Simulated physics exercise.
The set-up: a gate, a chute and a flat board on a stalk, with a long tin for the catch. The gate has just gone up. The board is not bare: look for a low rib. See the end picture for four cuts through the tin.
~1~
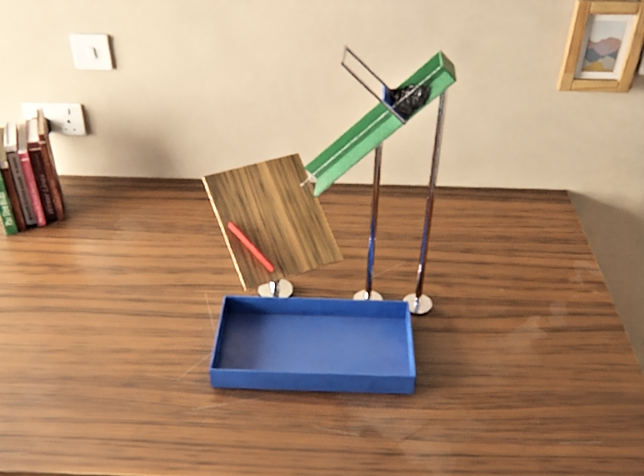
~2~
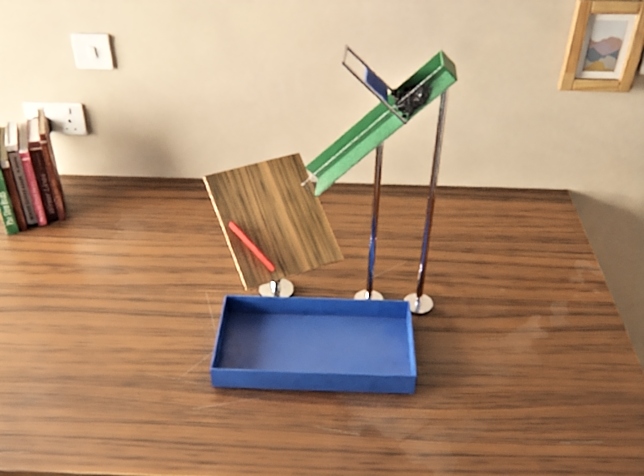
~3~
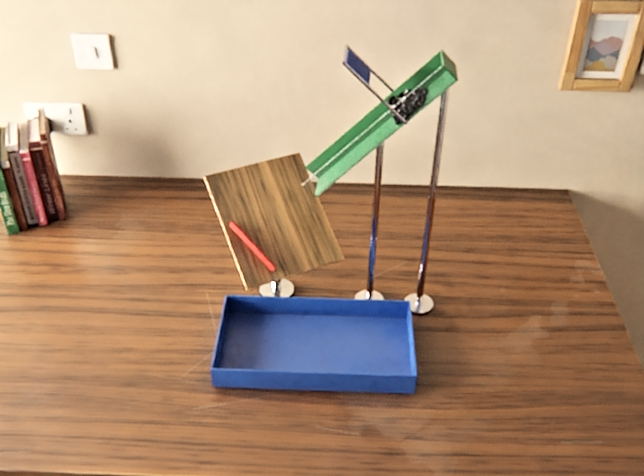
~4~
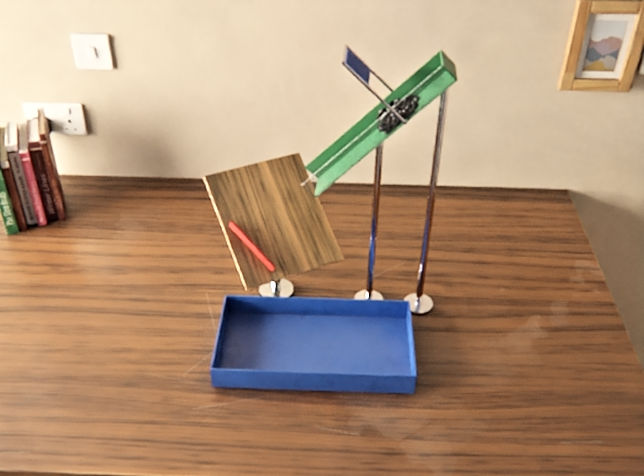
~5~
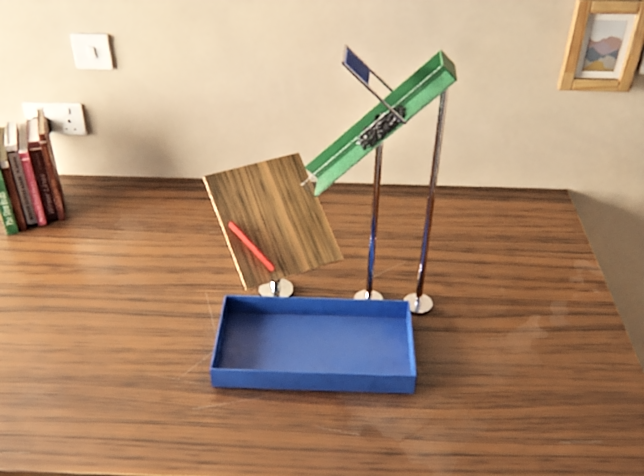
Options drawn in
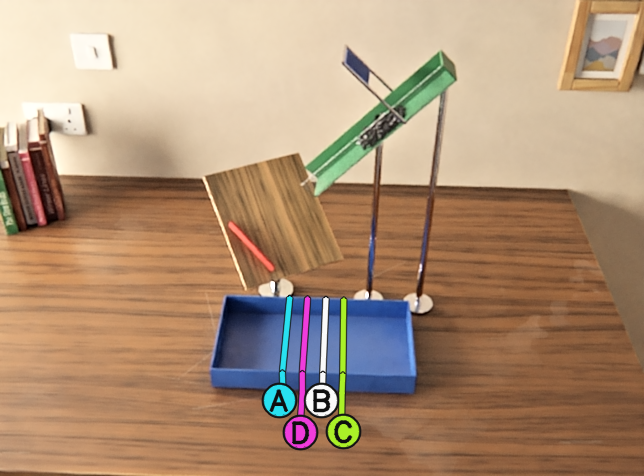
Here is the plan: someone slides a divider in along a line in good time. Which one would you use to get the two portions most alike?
Best: D.
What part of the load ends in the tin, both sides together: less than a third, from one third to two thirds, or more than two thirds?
It is more than two thirds.
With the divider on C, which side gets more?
The left side.
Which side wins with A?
More lands on the right.
On the marked copy, line A crosses the front rim at (282, 371); line B crosses the front rim at (322, 373); line C crosses the front rim at (342, 373); line D crosses the front rim at (302, 372).
For line A, of what is caught, only a few on the left of the divider, all but a few on the right.
For line B, of what is caught, all but a few on the left of the divider, a small share on the right.
For line C, of what is caught, all but a few on the left of the divider, a small share on the right.
For line D, of what is caught, close to half on the left of the divider, close to half on the right.
